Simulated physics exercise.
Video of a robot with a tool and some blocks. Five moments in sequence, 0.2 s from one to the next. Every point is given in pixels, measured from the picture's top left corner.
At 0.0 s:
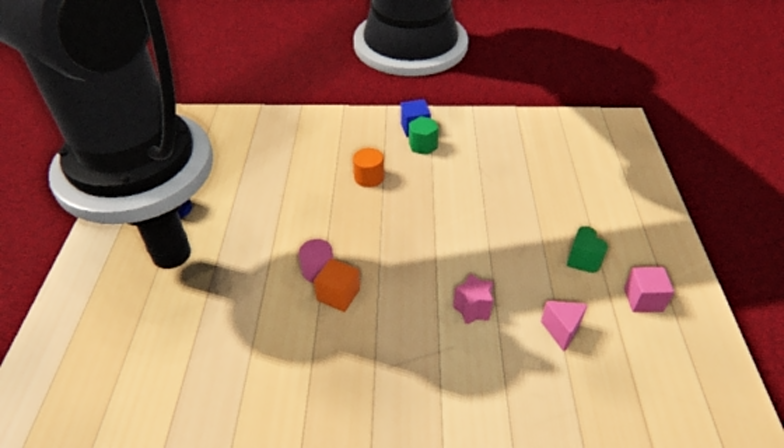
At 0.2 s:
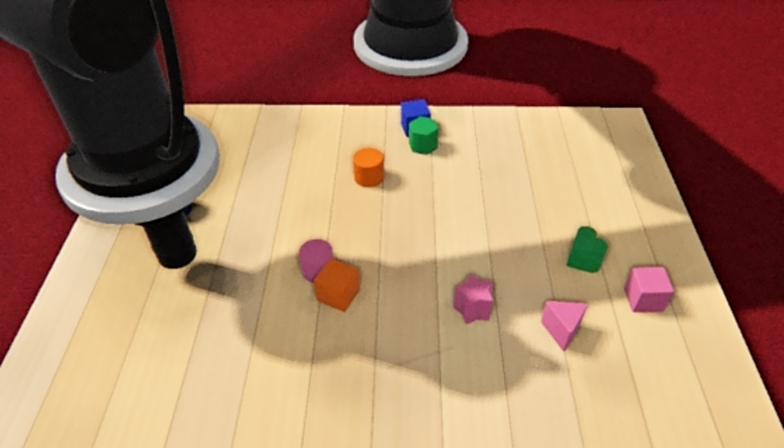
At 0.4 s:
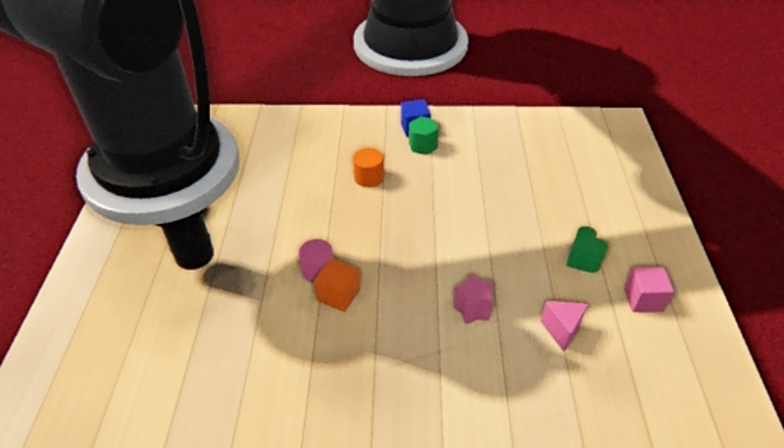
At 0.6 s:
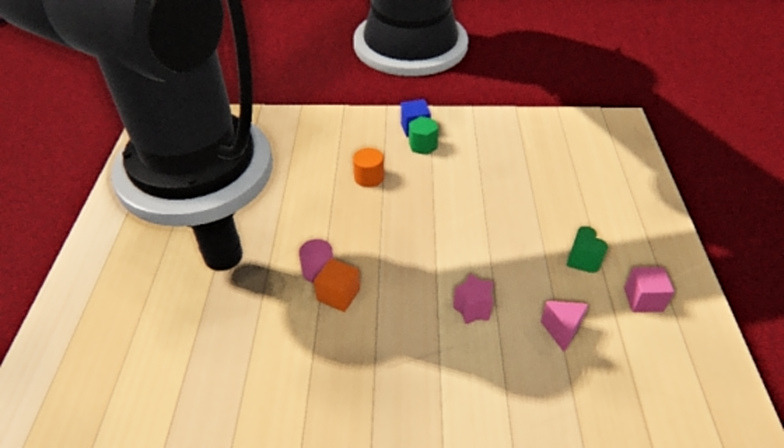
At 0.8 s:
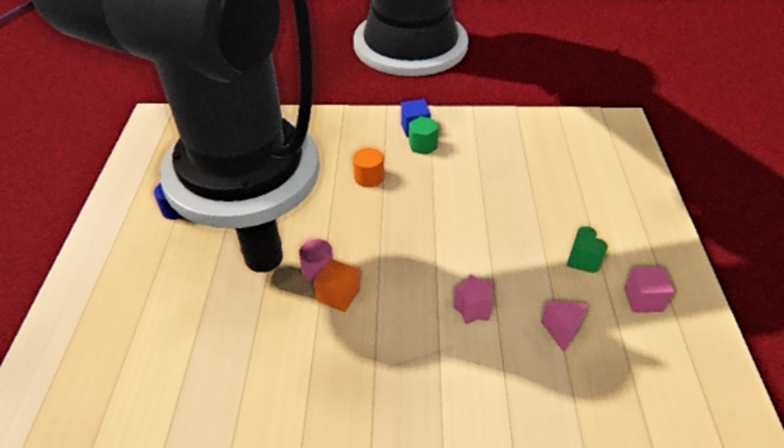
A black robot arm with a cylindrical tool starts at the left side of a wooden table and glides steadily right, its shadow sliding across the scattered colourful blocks. The blocks stay put as the tool draws close to the pink circle beside the orange block.
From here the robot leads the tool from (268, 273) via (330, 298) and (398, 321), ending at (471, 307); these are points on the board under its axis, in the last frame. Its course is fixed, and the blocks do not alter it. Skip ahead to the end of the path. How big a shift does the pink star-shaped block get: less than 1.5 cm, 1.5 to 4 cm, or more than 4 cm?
Distance: Between 1.5 and 4 cm.
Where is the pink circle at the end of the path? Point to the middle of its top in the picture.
I predict (342, 250).
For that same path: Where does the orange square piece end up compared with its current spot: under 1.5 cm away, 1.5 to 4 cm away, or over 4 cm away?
Distance: Above 4 cm.
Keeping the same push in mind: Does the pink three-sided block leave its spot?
Answer: No.
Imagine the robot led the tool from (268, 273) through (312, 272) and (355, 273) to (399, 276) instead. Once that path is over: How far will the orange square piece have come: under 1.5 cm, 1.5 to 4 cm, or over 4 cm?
Result: 1.5-4 cm.
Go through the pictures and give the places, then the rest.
Tool tip at (172, 256); block tops, pink circle at (315, 250); orange square piece at (336, 274); pink star-shaped block at (476, 289); pink three-sided block at (569, 312), in the first picture.
Tool at (178, 256); blocks unchanged, in the second picture.
Tool at (195, 257); blocks unchanged, in the third picture.
Tool at (224, 258); blocks unchanged, in the fourth picture.
Tool at (264, 259); pink circle at (315, 250); orange square piece at (336, 274); pink star-shaped block at (476, 289); pink three-sided block at (569, 312), in the fifth picture.
The first path, step by step. One third of the way, tool at (329, 285); pink circle at (342, 250); orange square piece at (371, 280).
Two thirds of the way, tool at (400, 307); pink circle at (342, 250); orange square piece at (427, 279), turned 85° anticlockwise.
At the end, tool at (473, 294); pink circle at (342, 250); orange square piece at (454, 261), turned 135° anticlockwise; pink star-shaped block at (507, 280), turned 15° clockwise; pink three-sided block in place.
